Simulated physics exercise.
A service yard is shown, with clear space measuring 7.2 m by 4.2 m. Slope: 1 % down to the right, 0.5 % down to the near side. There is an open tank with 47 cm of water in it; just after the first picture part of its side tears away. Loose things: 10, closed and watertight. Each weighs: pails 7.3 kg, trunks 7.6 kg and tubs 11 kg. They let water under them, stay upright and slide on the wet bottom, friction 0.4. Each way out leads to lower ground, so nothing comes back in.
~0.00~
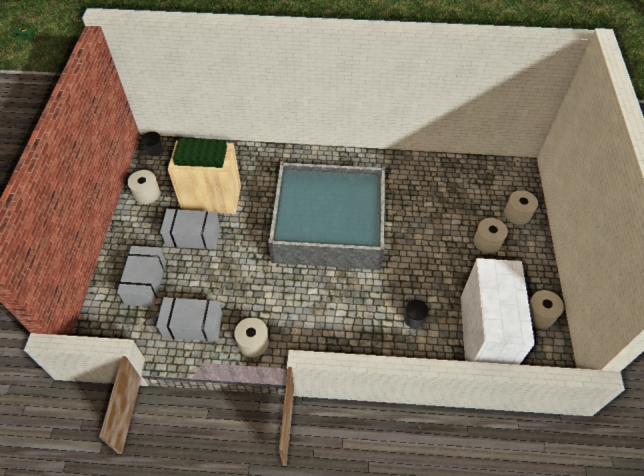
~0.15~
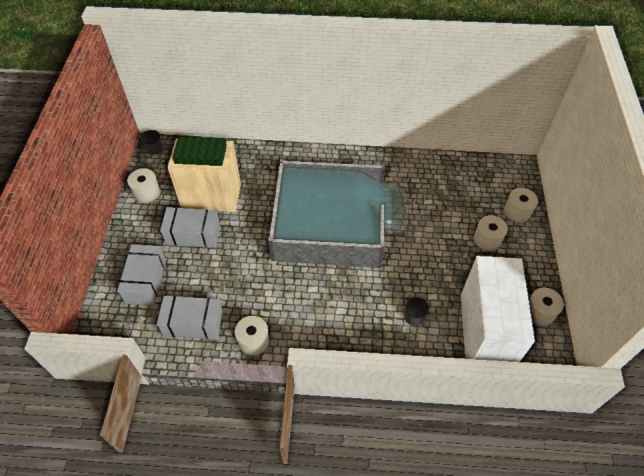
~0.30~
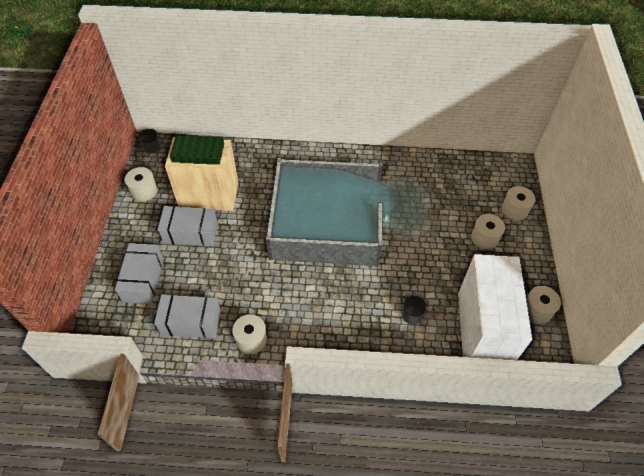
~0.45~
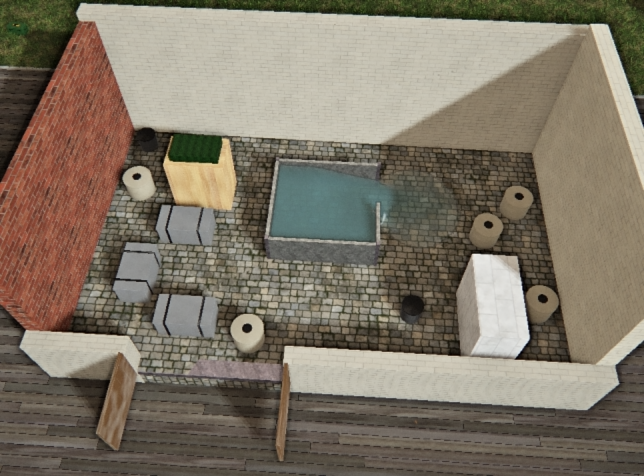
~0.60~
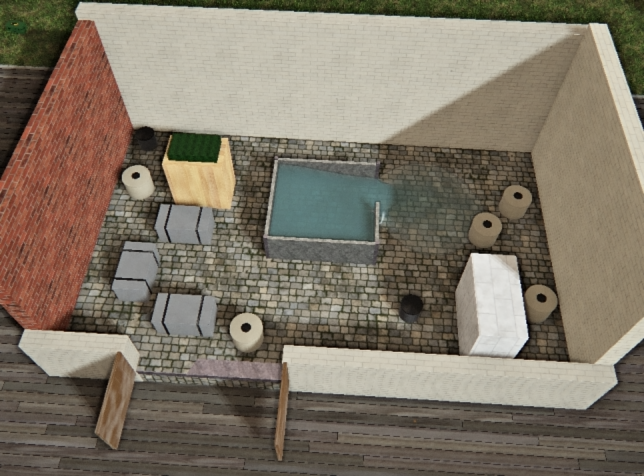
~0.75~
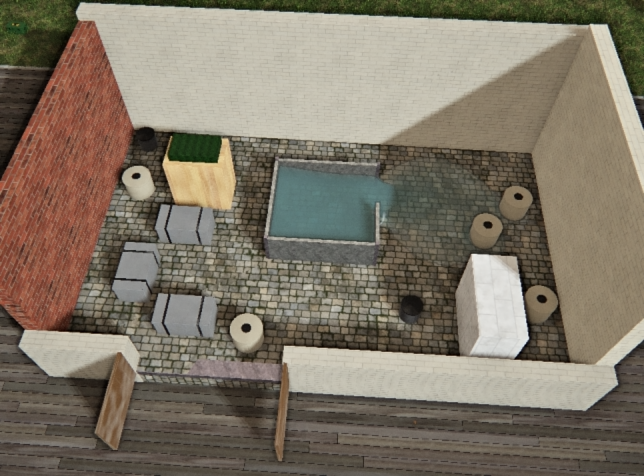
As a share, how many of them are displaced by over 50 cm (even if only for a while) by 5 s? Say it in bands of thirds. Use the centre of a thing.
The share ends up short of one third.
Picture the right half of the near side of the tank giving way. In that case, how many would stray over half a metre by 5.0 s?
Count: 1.
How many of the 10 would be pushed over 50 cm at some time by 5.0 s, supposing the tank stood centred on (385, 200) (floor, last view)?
Then the count would be 2.
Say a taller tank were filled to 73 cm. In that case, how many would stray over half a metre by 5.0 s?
Count: 3.
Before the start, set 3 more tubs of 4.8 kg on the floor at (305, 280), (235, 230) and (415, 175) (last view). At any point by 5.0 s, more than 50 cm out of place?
So it's stays below, then stays below, then gets above.
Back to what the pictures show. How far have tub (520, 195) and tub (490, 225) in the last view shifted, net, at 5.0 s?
The first is off by 150 cm, the second by 200 cm.
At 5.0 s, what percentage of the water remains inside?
Around 100 per cent of the water is still in there.
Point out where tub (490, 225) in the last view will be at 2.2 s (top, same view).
Roughly at (548, 263).
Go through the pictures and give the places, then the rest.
A tub at (493, 230), on the bottom; a tub at (524, 201) rests on the ground; 2.4 m2 under water; 0 of 10 have shifted, in the first frame.
A tub at (493, 227), on the bottom; a tub at (524, 199), on the bottom; 2.8 m2 under water; 0 of 10 have shifted, in the second frame.
A tub at (490, 226), on the bottom; a tub at (521, 197), on the bottom; 3.3 m2 under water; 0 of 10 have shifted, in the third frame.
A tub at (488, 225) rests on the ground; a tub at (519, 196) rests on the ground; water covers 4.1 m2; 0 of 10 have shifted, in the fourth frame.
A tub at (487, 224) rests on the ground; a tub at (518, 196) rests on the ground; water covers 4.9 m2; 0 of 10 have shifted, in the fifth frame.
A tub at (488, 225) rests on the ground; a tub at (518, 197), on the bottom; 5.7 m2 under water; 0 of 10 have shifted, in the sixth frame.
After 1.1 s 0 of 10 are over 50 cm from their spots; 0 afloat.
After 2.2 s 1 of 10 are over 50 cm from their spots; 2 afloat.
After 3.5 s 3 of 10 are over 50 cm from their spots; 2 afloat.
After 5.0 s 3 of 10 are over 50 cm from their spots, and 3 have been at some point; 2 afloat.
